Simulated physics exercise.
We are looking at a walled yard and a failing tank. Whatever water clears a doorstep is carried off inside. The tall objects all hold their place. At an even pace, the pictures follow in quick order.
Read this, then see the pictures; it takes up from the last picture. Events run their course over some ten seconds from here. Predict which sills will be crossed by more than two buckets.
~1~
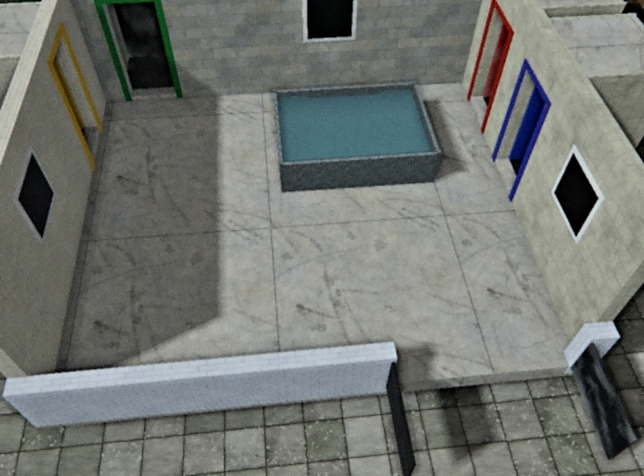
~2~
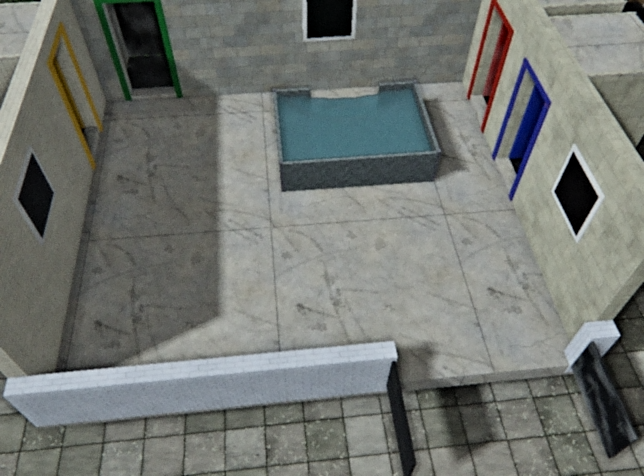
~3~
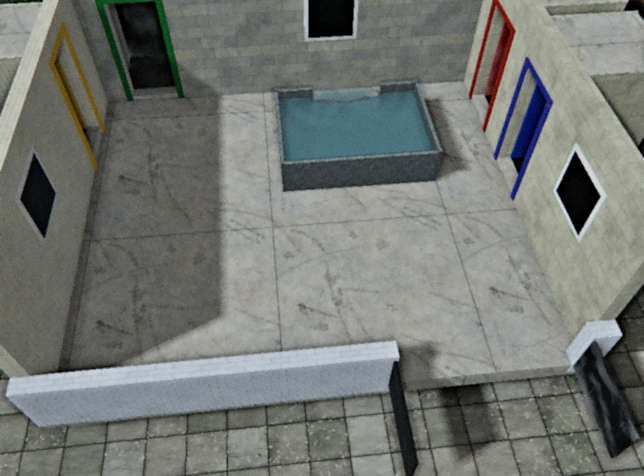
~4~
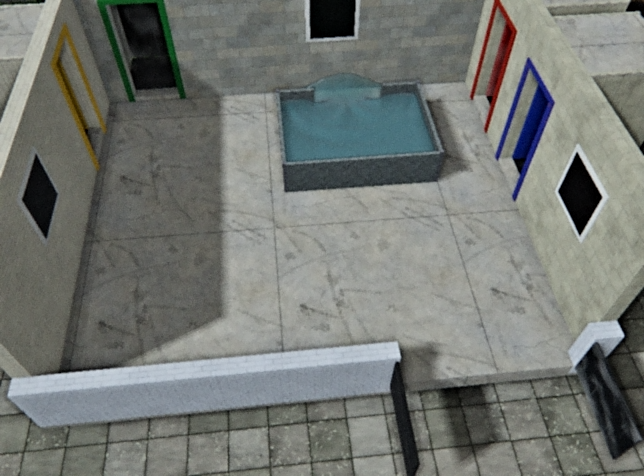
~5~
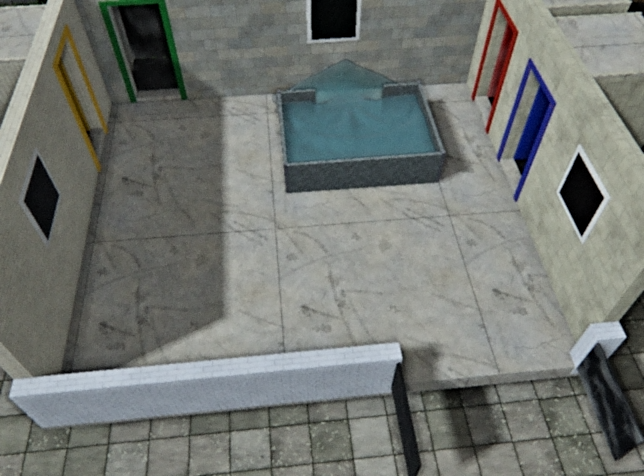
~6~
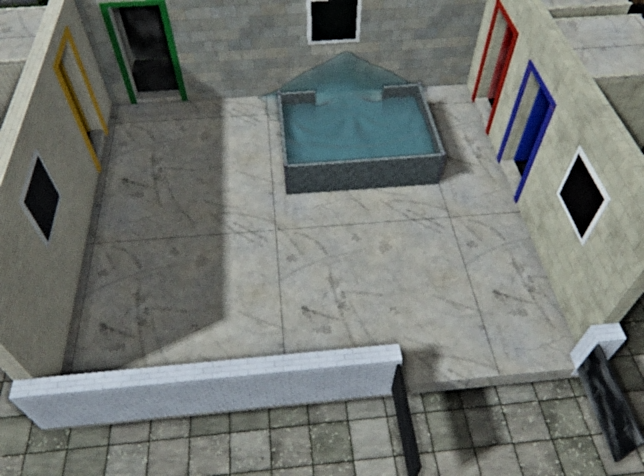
The green door will not be; the yellow door will not be; the red door will be; the blue door will not be.
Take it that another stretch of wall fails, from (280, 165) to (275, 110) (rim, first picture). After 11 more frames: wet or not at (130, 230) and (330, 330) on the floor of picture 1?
First place drenched, second place still bare.
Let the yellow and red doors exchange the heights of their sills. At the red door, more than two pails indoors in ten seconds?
After the swap, red ends up over.
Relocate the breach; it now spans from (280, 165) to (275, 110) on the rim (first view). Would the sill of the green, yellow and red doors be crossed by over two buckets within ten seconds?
Note - green door breaks the threshold; yellow door breaks the threshold; red door comes in lower.
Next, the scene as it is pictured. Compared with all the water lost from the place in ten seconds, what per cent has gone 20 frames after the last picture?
I'd estimate close to 20 per cent.
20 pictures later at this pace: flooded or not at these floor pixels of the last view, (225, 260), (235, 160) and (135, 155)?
In turn, the points end up high and dry, soaked and soaked.
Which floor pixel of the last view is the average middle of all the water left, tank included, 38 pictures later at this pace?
The water's centre sits above (321, 169).
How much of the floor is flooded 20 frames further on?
My estimate is close to 45 per cent.
A moment on, water covers 10 % of the floor; the green door not reached, the yellow door not reached, the red door wet at the sill, nothing in, the blue door not reached.
Next, water covers 25 % of the floor; the green door wet at the sill, nothing in, the yellow door not reached, the red door over two buckets in, the blue door wet at the sill, nothing in.
Then, water covers 45 % of the floor; the green door wet at the sill, nothing in, the yellow door under two buckets in, the red door far over two buckets in, the blue door wet at the sill, nothing in.
Later, water covers 75 % of the floor; the green door under two buckets in, the yellow door under two buckets in, the red door far over two buckets in, the blue door wet at the sill, nothing in.
In the end, water covers 90 % of the floor; the green door under two buckets in, the yellow door under two buckets in, the red door far over two buckets in, the blue door wet at the sill, nothing in.
